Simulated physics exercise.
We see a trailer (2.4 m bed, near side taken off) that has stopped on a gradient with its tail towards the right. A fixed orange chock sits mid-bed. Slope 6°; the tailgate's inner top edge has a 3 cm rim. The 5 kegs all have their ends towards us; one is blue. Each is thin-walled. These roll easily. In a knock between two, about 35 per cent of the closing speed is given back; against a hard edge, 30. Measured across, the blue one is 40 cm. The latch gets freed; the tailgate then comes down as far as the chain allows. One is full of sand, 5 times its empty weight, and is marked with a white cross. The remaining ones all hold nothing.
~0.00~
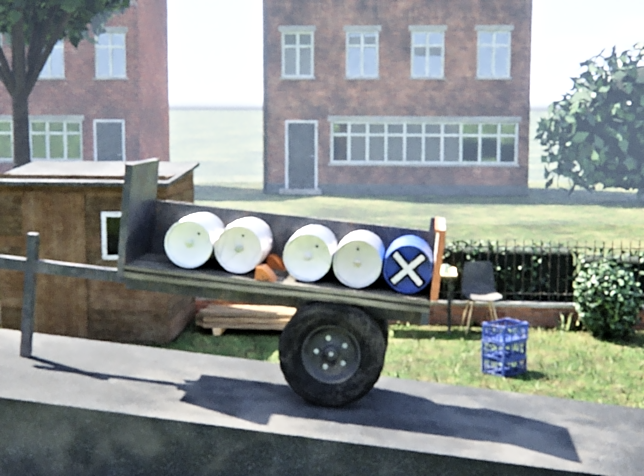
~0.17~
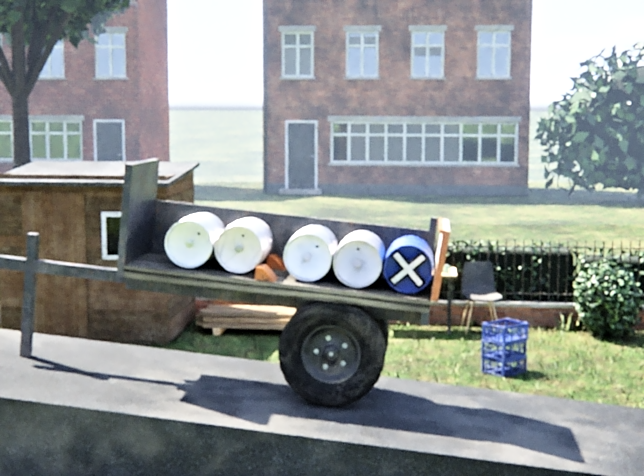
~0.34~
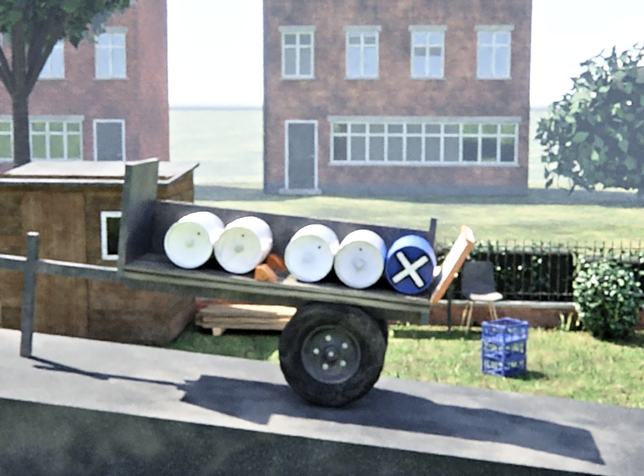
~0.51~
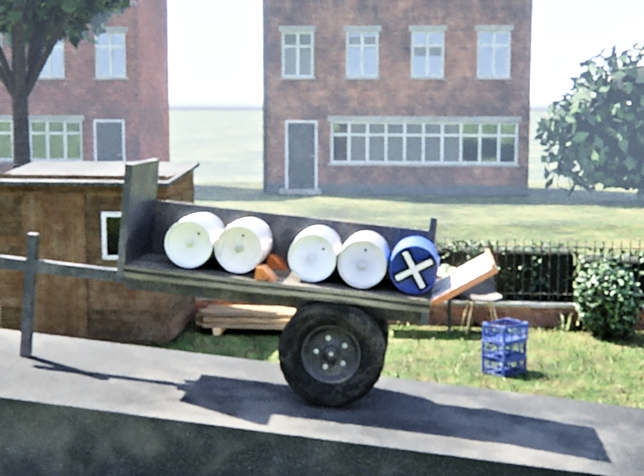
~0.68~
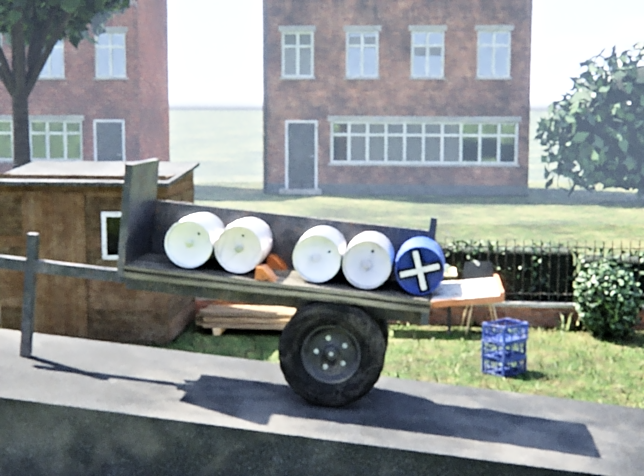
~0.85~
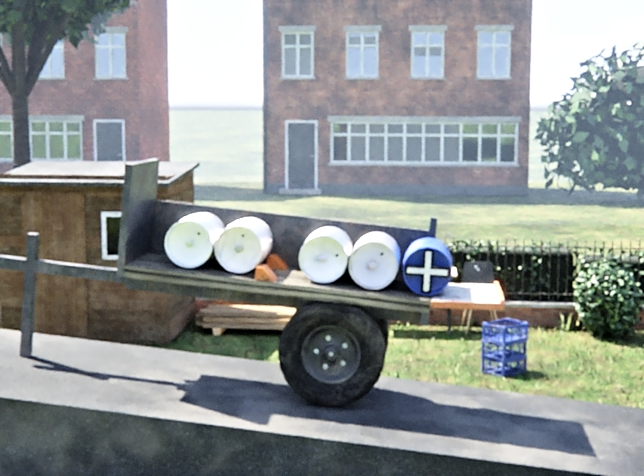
In the video, a parked trailer on a slope carries four white barrels and a blue one marked with a white cross; its orange tailgate swings down to the right, and the blue barrel and two nearest white ones roll slightly right.
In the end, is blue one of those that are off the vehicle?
It stays in.
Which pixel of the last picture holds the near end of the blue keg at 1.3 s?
Around pixel (453, 273).
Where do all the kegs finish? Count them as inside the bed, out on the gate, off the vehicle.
3, 2 and 0.
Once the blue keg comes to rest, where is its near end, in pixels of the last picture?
In the last view it sits close to (487, 274).
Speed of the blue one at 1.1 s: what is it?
The speed is close to 0.4 m/s.
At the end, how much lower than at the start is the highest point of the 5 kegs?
Some 0 centimetres.
After 1.1 s, blue is on the gate, 5 cm past the hinge, rolling right; 0 of 5 are out.
After 1.3 s, blue is on the gate, 15 cm past the hinge, rolling right; 0 of 5 are out.
After 2.7 s, blue is on the gate, 35 cm past the hinge, rolling left; 0 of 5 are out.
At rest (5.2 s), blue is on the gate, 40 cm past the hinge; 0 of 5 are out.
